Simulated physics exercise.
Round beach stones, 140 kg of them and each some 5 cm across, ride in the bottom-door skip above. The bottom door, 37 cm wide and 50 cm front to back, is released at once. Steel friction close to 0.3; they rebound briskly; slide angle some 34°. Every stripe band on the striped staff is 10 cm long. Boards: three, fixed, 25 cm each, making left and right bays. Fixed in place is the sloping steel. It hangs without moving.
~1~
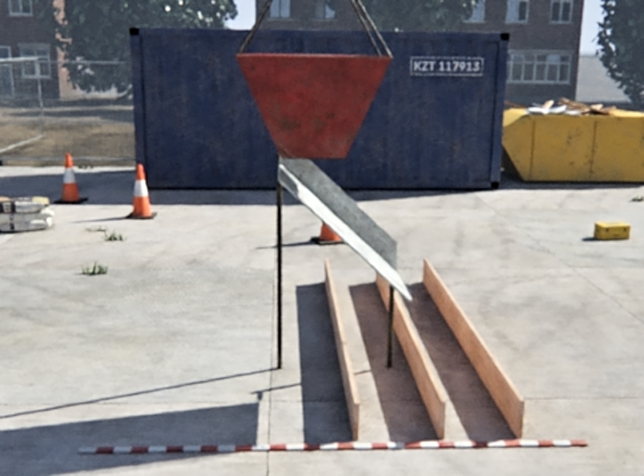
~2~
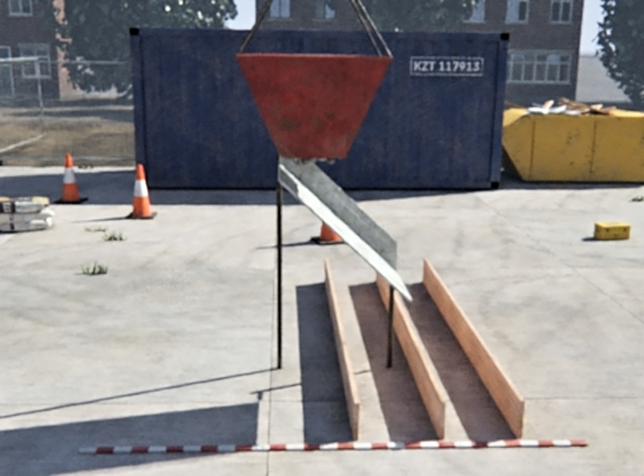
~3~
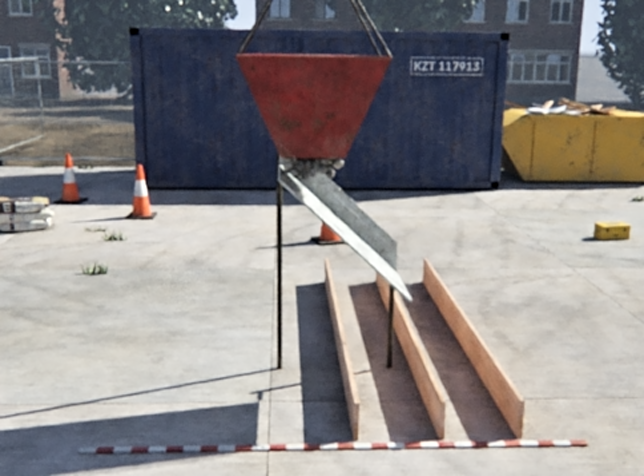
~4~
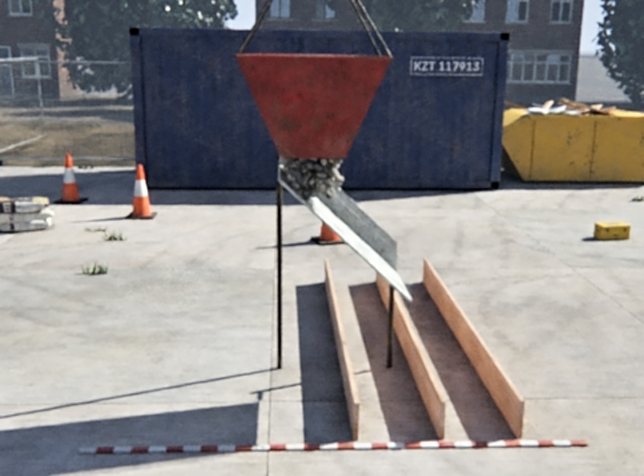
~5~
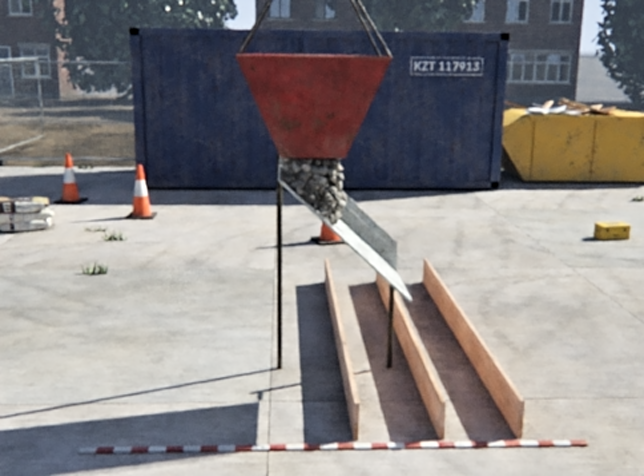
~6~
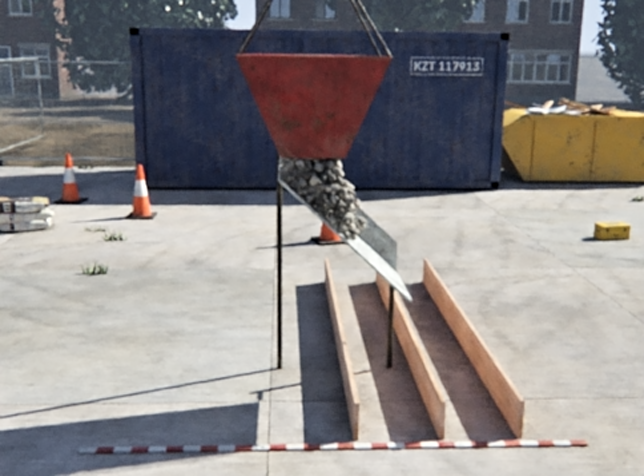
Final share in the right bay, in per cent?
Roughly 96 percent.
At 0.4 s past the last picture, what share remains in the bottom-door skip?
Roughly 0 percent is held.
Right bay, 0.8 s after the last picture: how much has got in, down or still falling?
By then, 85 %.
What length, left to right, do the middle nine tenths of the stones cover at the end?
Horizontal spread approx 40 cm.
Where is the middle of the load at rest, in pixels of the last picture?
Their middle is at about (464, 385).
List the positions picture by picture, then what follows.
The outlet is at (313, 149); nothing has dropped yet, in the first frame.
The outlet is at (313, 149); 5 % is out, in the second frame.
Outlet at (313, 149), the stream shows down to (305, 173); 86 % still inside, in the third frame.
Outlet at (313, 149), the stream shows down to (321, 190); 71 % still inside, in the fourth frame.
Outlet at (313, 149), the stream shows down to (334, 215); 55 % still inside, in the fifth frame.
Outlet at (313, 149), the stream shows down to (353, 228); 40 % still inside, in the sixth frame.
Then, 0.4 s after the last picture, 0 % in the bottom-door skip, 64 % on the steel, 14 % falling or lying in the left bay, 22 % falling or lying in the right bay; the stones farthest right are at (484, 381).
Then, 0.8 s after the last picture, 0 % in the bottom-door skip, 6 % on the steel, 7 % falling or lying in the left bay, 86 % falling or lying in the right bay, 1 % falling or lying right of the bays; the stones farthest right are at (524, 365).
Then, 1.4 s after the last picture, 0 % in the bottom-door skip, 96 % falling or lying in the right bay, 3 % falling or lying right of the bays; the stones farthest right are at (568, 380).
Then, 2.3 s after the last picture, 0 % in the bottom-door skip, 96 % falling or lying in the right bay, 4 % falling or lying right of the bays; the stones farthest right are at (576, 382).
Then, 4.2 s after the last picture, 0 % in the bottom-door skip, 96 % in the right bay, 4 % right of the bays; the stones farthest right are at (576, 382).
